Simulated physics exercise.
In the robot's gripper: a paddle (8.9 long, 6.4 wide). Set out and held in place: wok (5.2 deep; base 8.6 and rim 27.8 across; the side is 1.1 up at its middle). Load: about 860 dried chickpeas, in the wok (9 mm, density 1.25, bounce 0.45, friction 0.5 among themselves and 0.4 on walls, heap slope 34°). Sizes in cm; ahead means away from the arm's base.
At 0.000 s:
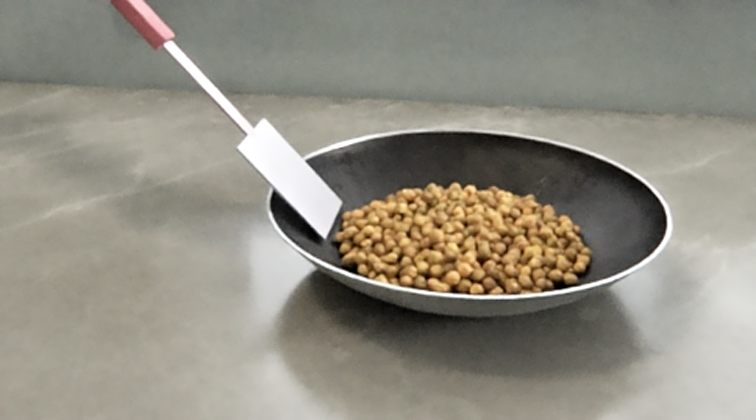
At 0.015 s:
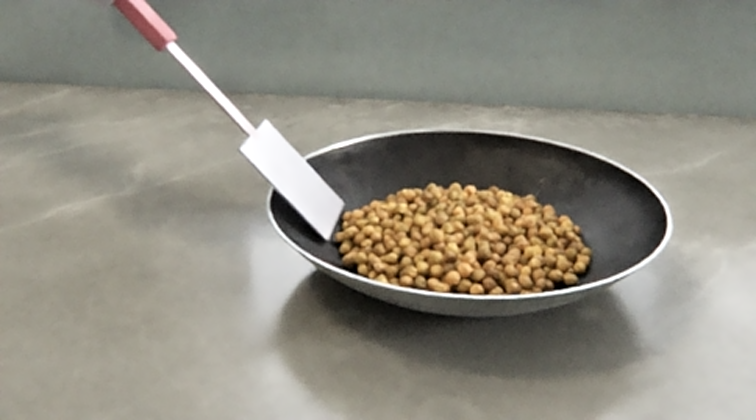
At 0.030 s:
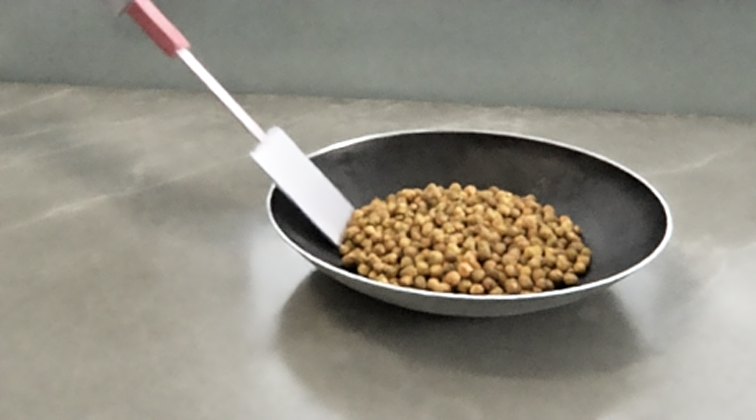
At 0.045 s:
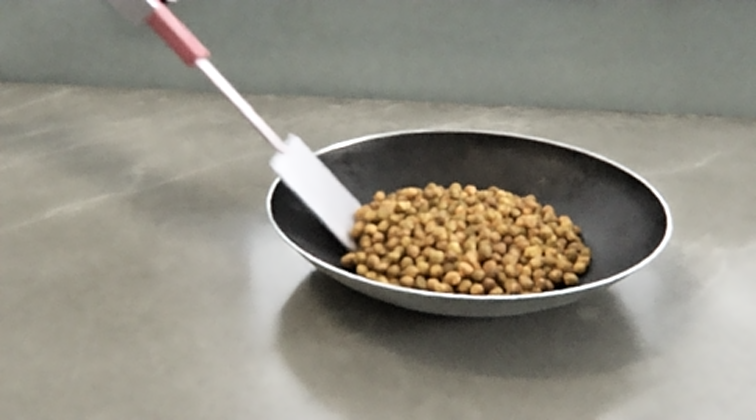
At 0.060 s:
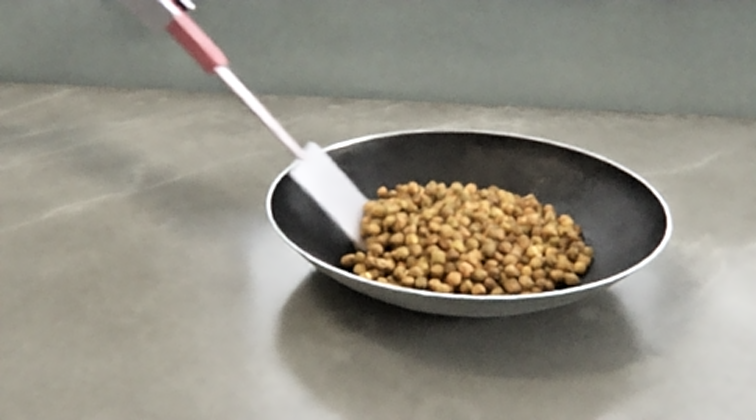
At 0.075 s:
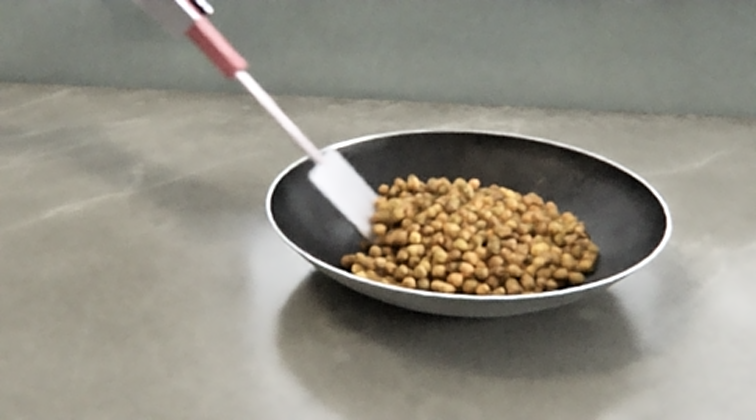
A red-handled spatula slides rightward into a pile of chickpeas in a dark wok, pushing them.
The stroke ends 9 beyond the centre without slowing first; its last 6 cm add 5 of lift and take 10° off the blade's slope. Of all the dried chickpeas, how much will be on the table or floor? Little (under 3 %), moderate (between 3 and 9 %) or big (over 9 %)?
Share on the table or floor: Big (over 9 %).
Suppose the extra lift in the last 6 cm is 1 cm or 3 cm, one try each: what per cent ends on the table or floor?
About 15 and 20 per cent.
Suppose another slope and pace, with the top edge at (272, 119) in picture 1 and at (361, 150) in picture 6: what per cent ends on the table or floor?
About 20 per cent.
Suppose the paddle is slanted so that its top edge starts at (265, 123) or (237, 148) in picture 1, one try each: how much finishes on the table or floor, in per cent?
About 15 and 15 per cent.
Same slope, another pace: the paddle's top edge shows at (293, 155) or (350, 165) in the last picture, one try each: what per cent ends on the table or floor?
About 5 and 25 per cent.
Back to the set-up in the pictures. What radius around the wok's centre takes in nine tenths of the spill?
Roughly 65 cm.
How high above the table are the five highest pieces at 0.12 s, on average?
Roughly 5 cm.
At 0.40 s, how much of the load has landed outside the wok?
Roughly 5 per cent.
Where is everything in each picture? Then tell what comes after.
The first frame shows paddle top edge at (251, 133), sloping 48°; upper third of the load around (462, 229), from x 340 to 585, top at y 190; 856 in the wok.
The second frame shows paddle top edge at (253, 134), sloping 48°; upper third of the load around (462, 229), from x 340 to 585, top at y 190.
The third frame shows paddle top edge at (264, 141), sloping 48°; upper third of the load around (463, 229), from x 345 to 585, top at y 190.
The fourth frame shows paddle top edge at (283, 150), sloping 48°; upper third of the load around (460, 228), from x 350 to 585, top at y 190.
The fifth frame shows paddle top edge at (302, 157), sloping 48°; upper third of the load around (460, 224), from x 350 to 590, top at y 185.
The sixth frame shows paddle top edge at (320, 162), sloping 48°; upper third of the load around (463, 222), from x 350 to 595, top at y 180; 856 in the wok.
After 0.12 s, sloping 48°, highest piece 6 above the table; 856 in the wok.
After 0.17 s, sloping 45°, highest piece 7 above the table; 856 in the wok.
After 0.40 s, sloping 38°, highest piece 11 above the table; 714 in the wok, 60 on the table or floor, 82 on the blade or in flight.
After 1.45 s, sloping 38°, highest piece 5 above the table; 714 in the wok, 142 on the table or floor.
At rest, 714 in the wok, 142 on the table or floor. That is 17 % on the table or floor.
